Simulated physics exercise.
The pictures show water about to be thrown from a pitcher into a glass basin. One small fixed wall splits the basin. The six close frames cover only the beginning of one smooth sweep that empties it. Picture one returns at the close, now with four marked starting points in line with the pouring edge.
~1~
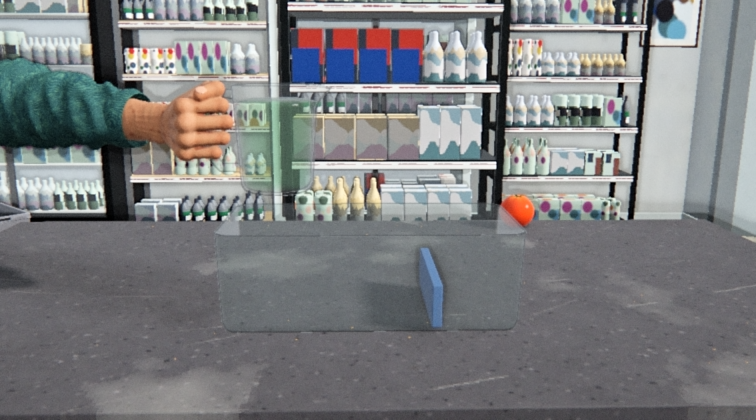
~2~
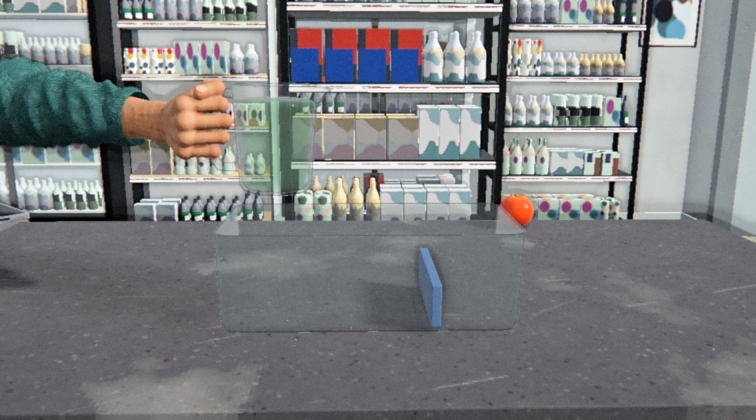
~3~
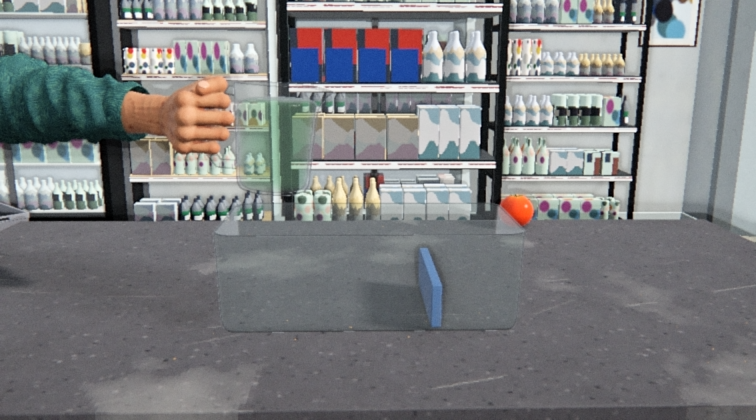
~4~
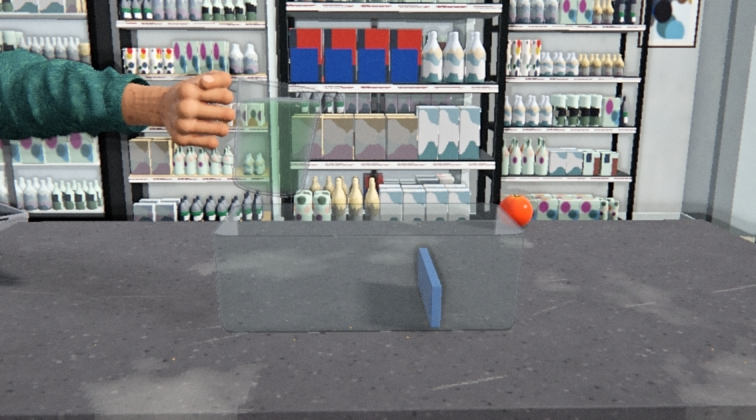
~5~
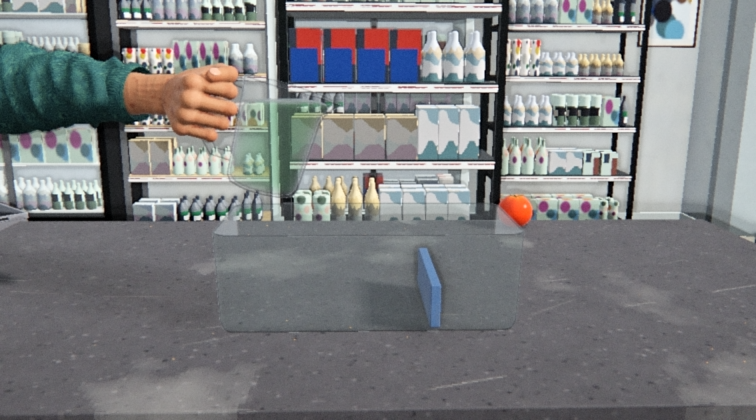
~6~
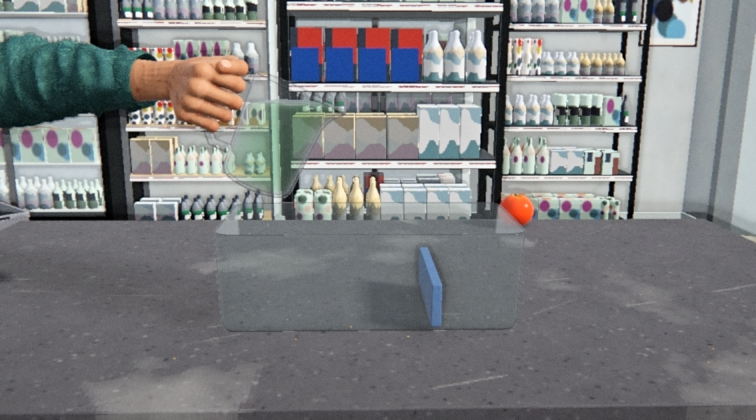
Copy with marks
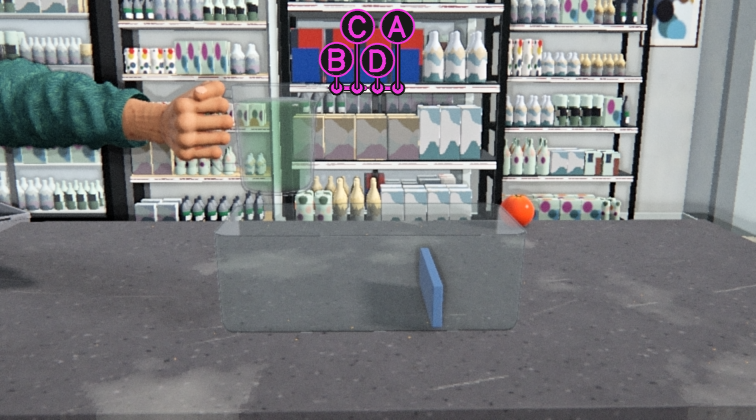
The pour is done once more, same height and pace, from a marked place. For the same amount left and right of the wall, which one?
Best: D.
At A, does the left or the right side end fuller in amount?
The right side.
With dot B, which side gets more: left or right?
The left side.
On the marked copy, A at (397, 88); B at (336, 87); C at (357, 88); D at (377, 88).
Choosing A, about 16 % ends left of the wall and 83 % right of it.
Choosing B, about 96 % ends left of the wall and 3 % right of it.
Choosing C, about 90 % ends left of the wall and 9 % right of it.
Choosing D, about 49 % ends left of the wall and 51 % right of it.
